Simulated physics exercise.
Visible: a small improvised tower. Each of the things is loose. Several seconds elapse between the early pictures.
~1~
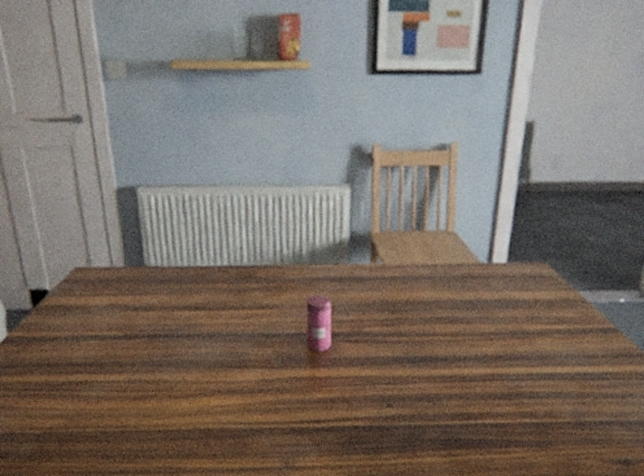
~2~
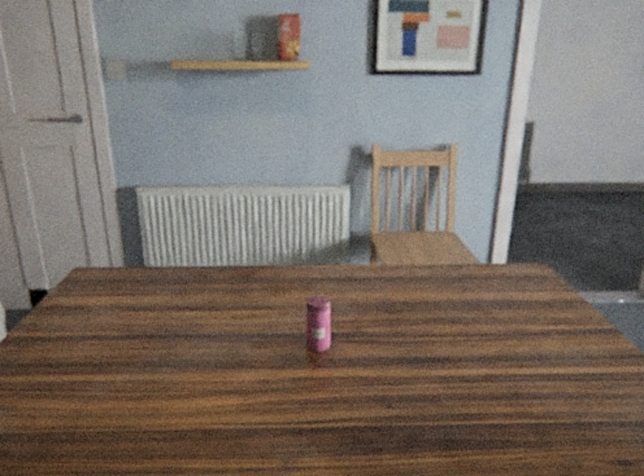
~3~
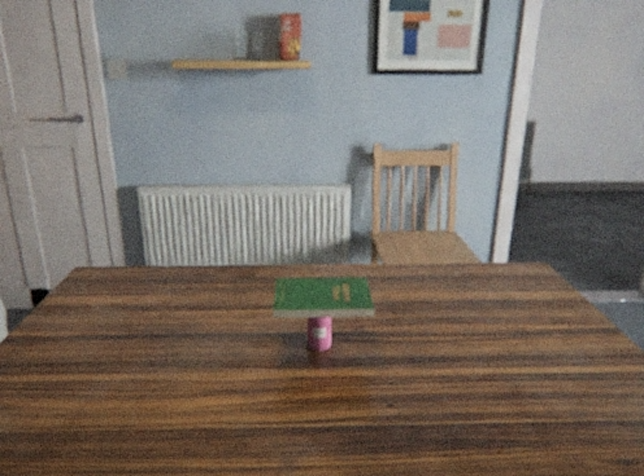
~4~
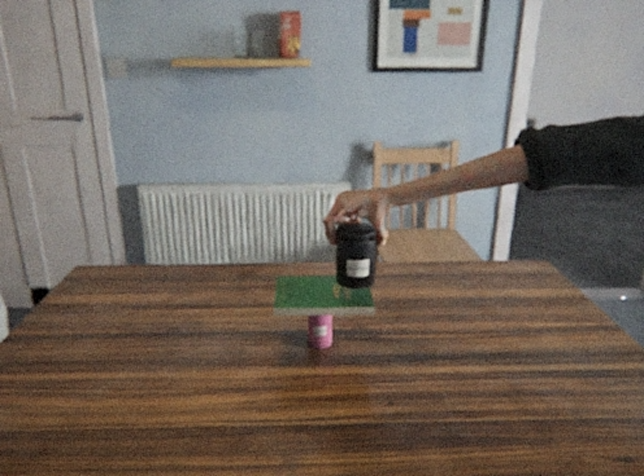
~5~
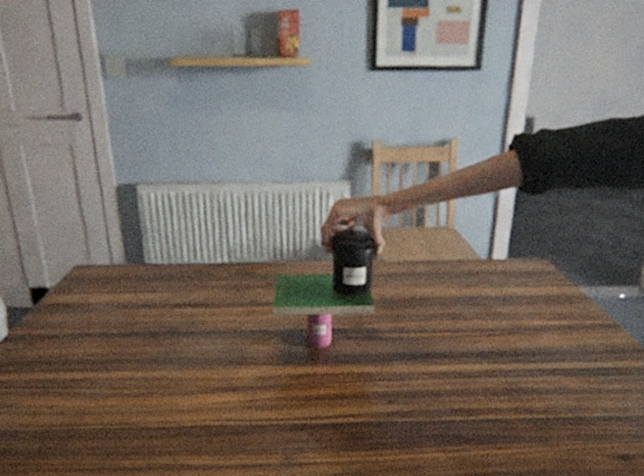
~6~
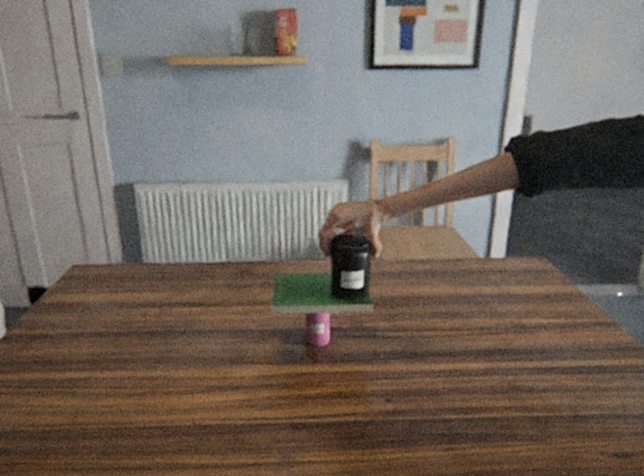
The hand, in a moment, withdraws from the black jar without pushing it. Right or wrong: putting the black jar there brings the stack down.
Right, the stack comes down.
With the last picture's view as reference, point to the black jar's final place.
Around (403, 335).
Then, 0.40 s on from there, black jar now fallen; green book on its side.
Then, 0.60 s on from there, green book on its side.
Then, 1.10 s on from there, green book now fallen; pink shaker turned 13° from how it was put.
In the end, fallen, green book and black jar; toppled in the stack, pink shaker. At the end, from the last picture's camera, black jar near (403, 335). The stack comes apart.
